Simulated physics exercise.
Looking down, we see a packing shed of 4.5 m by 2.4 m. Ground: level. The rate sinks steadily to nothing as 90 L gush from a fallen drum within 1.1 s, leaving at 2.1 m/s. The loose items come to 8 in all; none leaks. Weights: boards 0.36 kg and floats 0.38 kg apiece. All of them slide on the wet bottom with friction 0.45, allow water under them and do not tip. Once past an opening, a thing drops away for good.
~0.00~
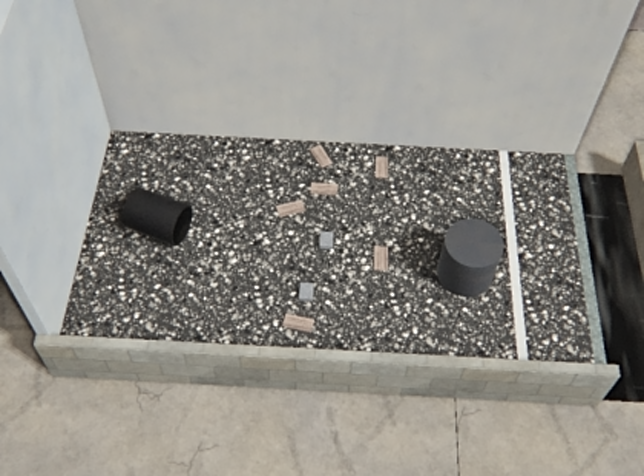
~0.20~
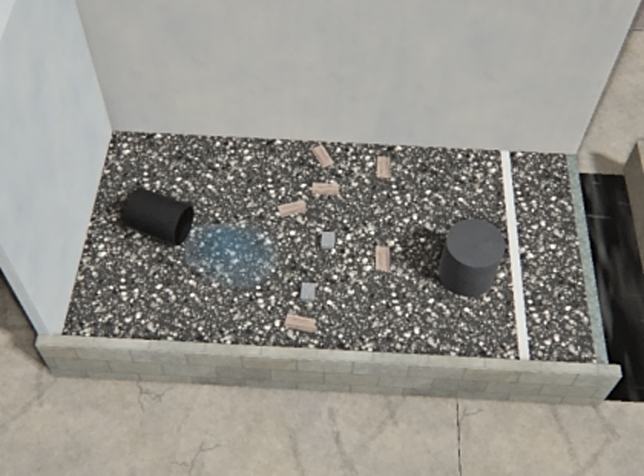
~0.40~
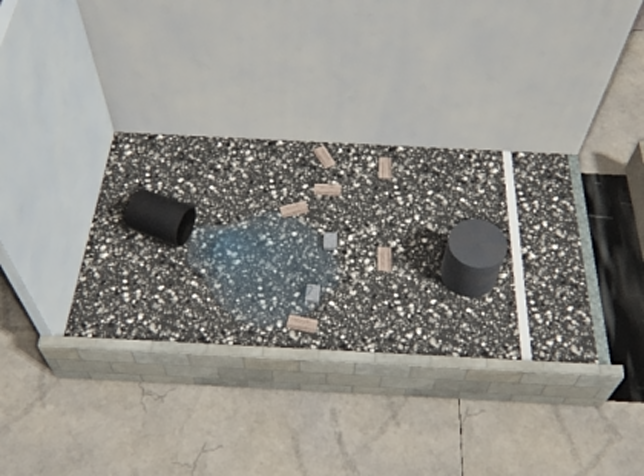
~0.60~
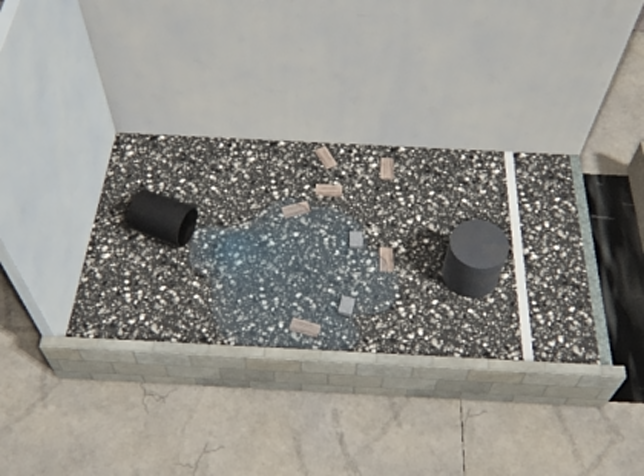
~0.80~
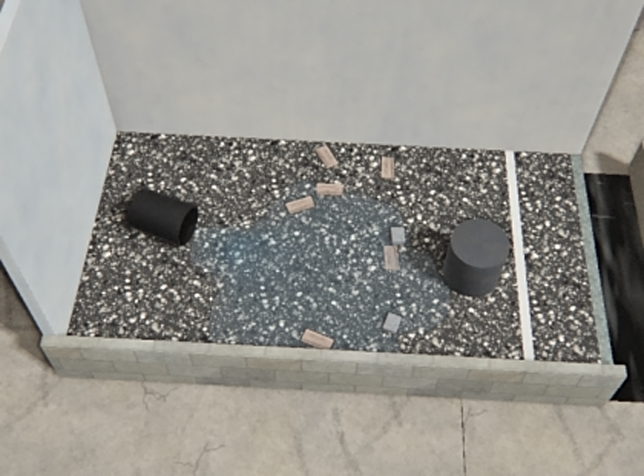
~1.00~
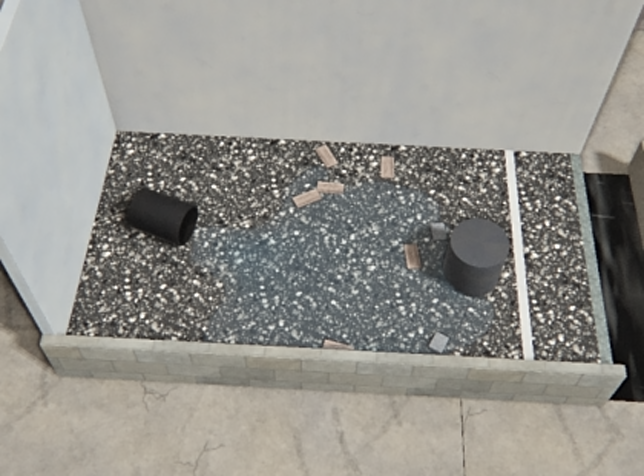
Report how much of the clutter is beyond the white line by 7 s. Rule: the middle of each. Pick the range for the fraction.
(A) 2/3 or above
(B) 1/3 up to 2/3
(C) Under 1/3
The answer is B.
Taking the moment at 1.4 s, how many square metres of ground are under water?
Some 4.0 m2 of it.
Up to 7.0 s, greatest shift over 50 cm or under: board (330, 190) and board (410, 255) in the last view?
Result, as listed: Below / above.
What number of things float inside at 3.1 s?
I'd say 0 of them.
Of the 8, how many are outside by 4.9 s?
Total: 2.
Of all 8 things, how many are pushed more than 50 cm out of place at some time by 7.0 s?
That adds up to 4.
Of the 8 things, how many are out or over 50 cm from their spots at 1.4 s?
Result: 4.
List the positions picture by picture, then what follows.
The first picture shows a float at (306, 290) rests on the ground; a float at (326, 239) rests on the ground; 0.0 m2 under water; 0 of 8 have shifted.
The second picture shows a float at (308, 290) rests on the ground; a float at (328, 239) rests on the ground; 0.4 m2 under water; 0 of 8 have shifted.
The third picture shows a float at (313, 292), on the bottom; a float at (330, 240) rests on the ground; water covers 1.1 m2; 0 of 8 have shifted.
The fourth picture shows a float at (347, 305), on the bottom, 33 cm from its start; a float at (356, 238), on the bottom, 22 cm from its start; water covers 2.1 m2; 2 of 8 have shifted.
The fifth picture shows a float at (392, 322) rests on the ground, 75 cm from its start; a float at (398, 234) rests on the ground, 60 cm from its start; water covers 2.9 m2; 4 of 8 have shifted.
The sixth picture shows a float at (439, 342) rests on the ground, 118 cm from its start; a float at (439, 230) rests on the ground, 98 cm from its start; 3.6 m2 under water; 5 of 8 have shifted.
After 1.4 s 1 of 8 are over the mark; 3 afloat.
After 3.1 s 4 of 8 are over the mark; 0 afloat.
After 4.9 s 4 of 8 are over the mark; 0 afloat.
After 7.0 s 4 of 8 are over the mark; 0 afloat.
